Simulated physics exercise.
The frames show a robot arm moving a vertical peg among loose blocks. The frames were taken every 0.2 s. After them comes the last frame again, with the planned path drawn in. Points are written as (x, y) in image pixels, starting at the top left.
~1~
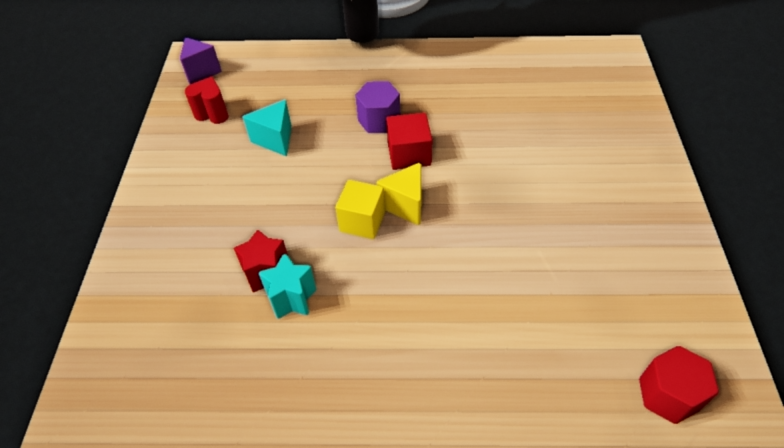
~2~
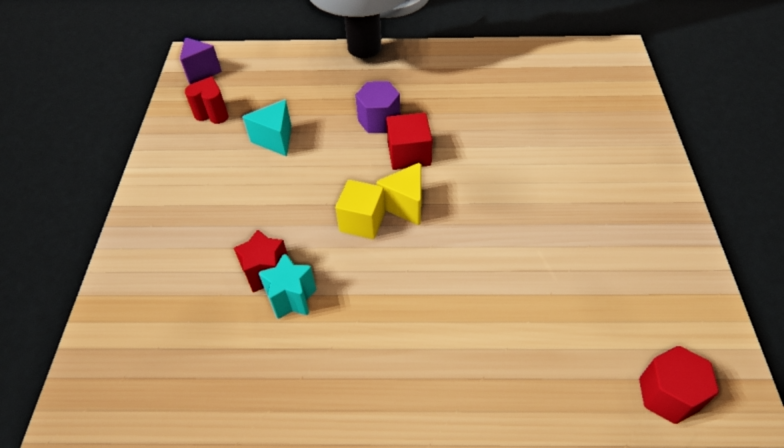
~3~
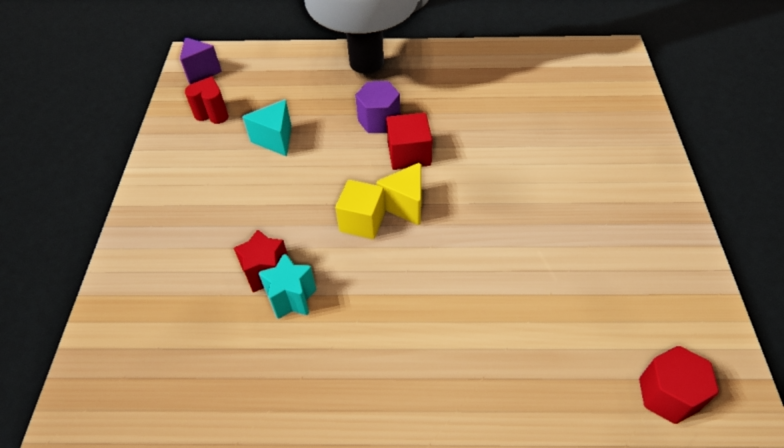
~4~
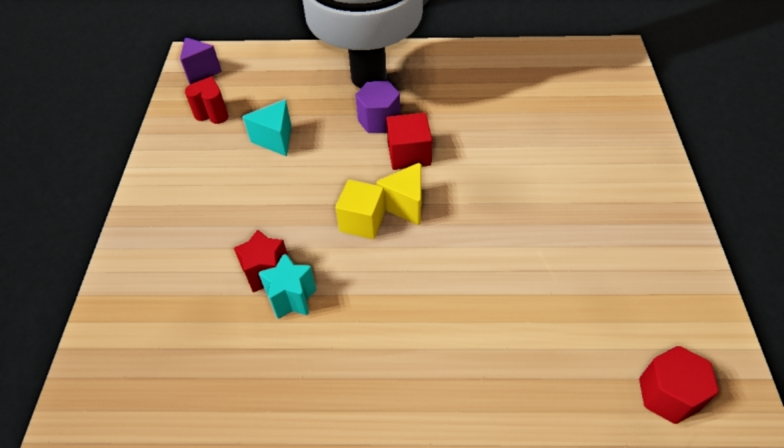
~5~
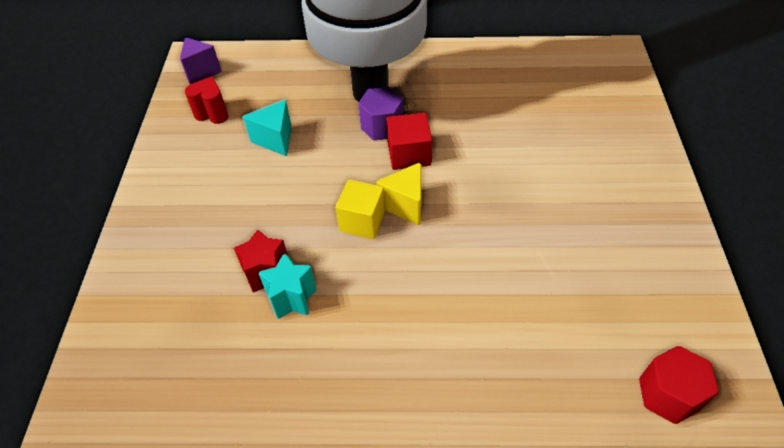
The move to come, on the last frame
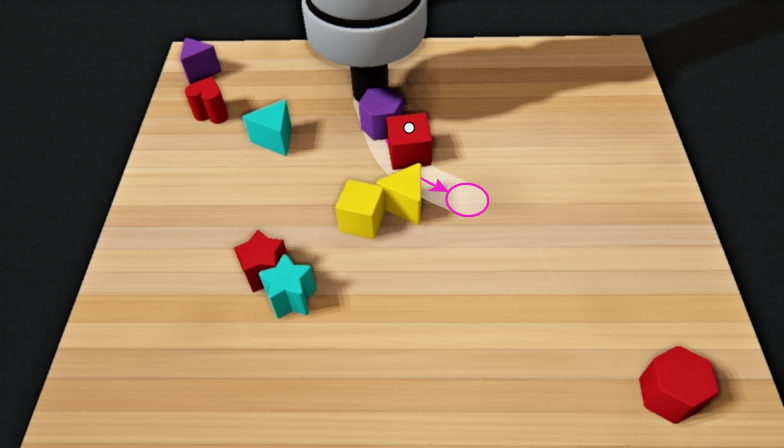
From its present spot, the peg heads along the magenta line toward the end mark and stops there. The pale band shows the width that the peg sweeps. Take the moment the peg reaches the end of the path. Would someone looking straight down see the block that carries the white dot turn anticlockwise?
That would be a yes.
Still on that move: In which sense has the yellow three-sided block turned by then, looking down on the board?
From overhead, clockwise.
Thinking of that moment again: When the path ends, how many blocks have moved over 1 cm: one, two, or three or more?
I'd say three or more blocks get shifted by more than about 1 cm.
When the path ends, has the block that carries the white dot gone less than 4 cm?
Answer: No.
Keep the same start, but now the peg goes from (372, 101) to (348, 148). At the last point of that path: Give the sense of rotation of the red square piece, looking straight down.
It makes a counterclockwise turn.
Path on the board, from (372, 101) over (386, 138) and (415, 174) to (467, 200); the dot is on the red square piece.
The first path, step by step. One third of the way, peg at (385, 131); purple hexagonal block at (393, 141); yellow three-sided block at (407, 184), turned 15° clockwise; red square piece at (432, 153), turned 60° anticlockwise.
Two thirds of the way, peg at (416, 167); purple hexagonal block at (415, 182), turned 15° clockwise; yellow three-sided block at (412, 212), turned 35° clockwise; red square piece at (461, 168), turned 95° anticlockwise.
At the end, peg at (468, 192); yellow square piece in place; purple hexagonal block at (428, 196), turned 35° clockwise; yellow three-sided block at (411, 223), turned 60° clockwise; red square piece at (520, 191), turned 105° anticlockwise.
